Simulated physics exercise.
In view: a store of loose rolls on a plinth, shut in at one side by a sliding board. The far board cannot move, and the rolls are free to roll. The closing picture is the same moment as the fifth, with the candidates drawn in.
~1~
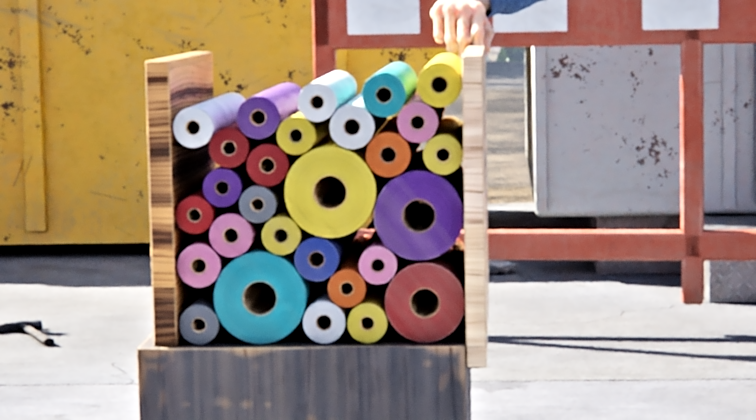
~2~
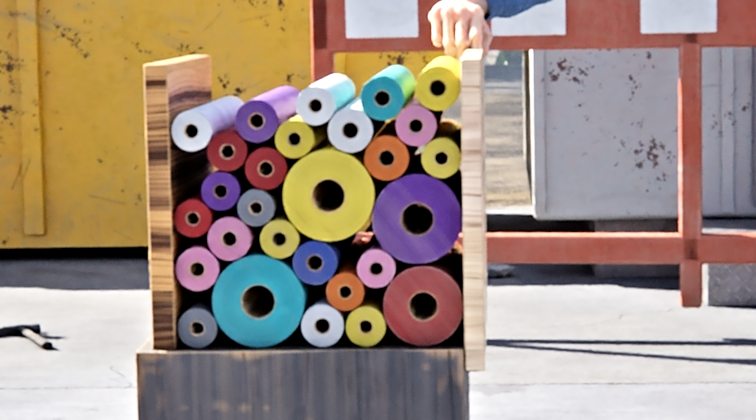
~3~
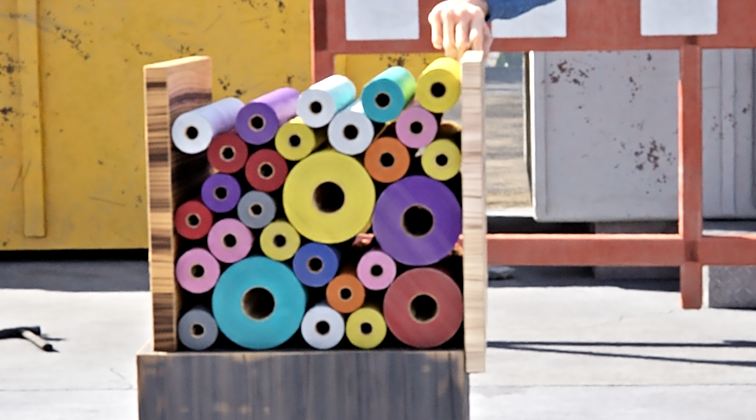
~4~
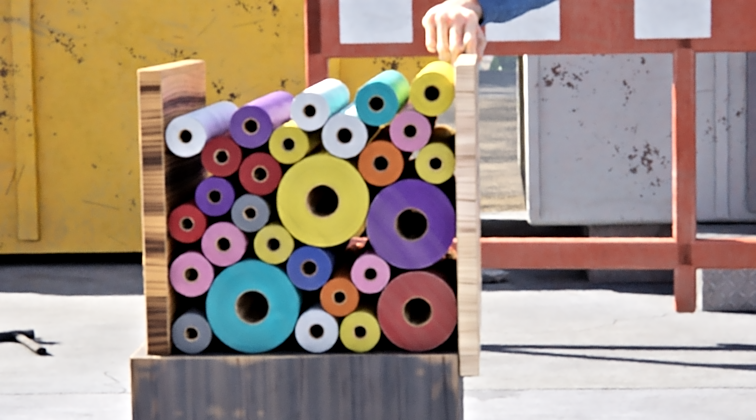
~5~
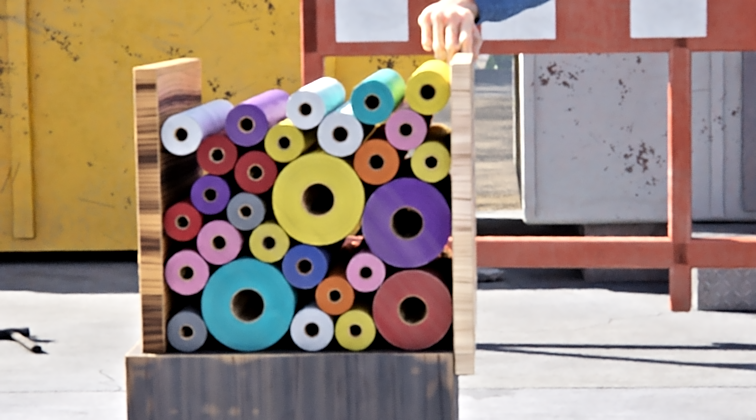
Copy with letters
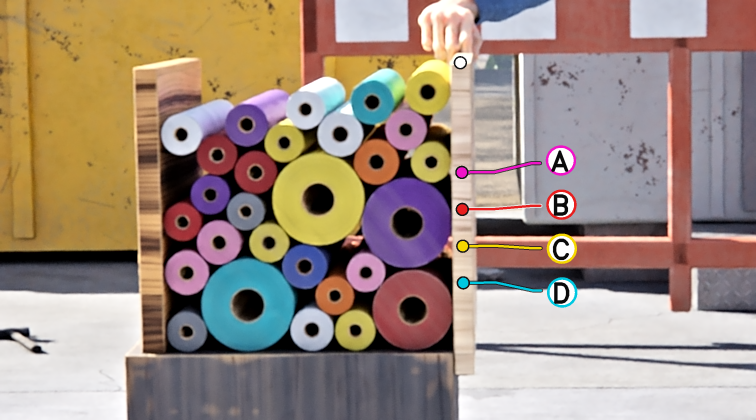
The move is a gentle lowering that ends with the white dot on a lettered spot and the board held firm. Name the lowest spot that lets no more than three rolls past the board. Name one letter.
At most to A.
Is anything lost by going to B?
Yes.
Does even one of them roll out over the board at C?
Yes.
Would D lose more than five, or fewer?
More than five.
On the copy, A at (462, 173); B at (462, 210); C at (463, 246); D at (463, 283); the white dot at (460, 62).
On A. First, top of the board (451, 117).
Then, top of the board (451, 172).
Finally, top of the board (451, 172), one out over the board.
By contrast, B four out over the board; C four out over the board; D more than three out over the board.
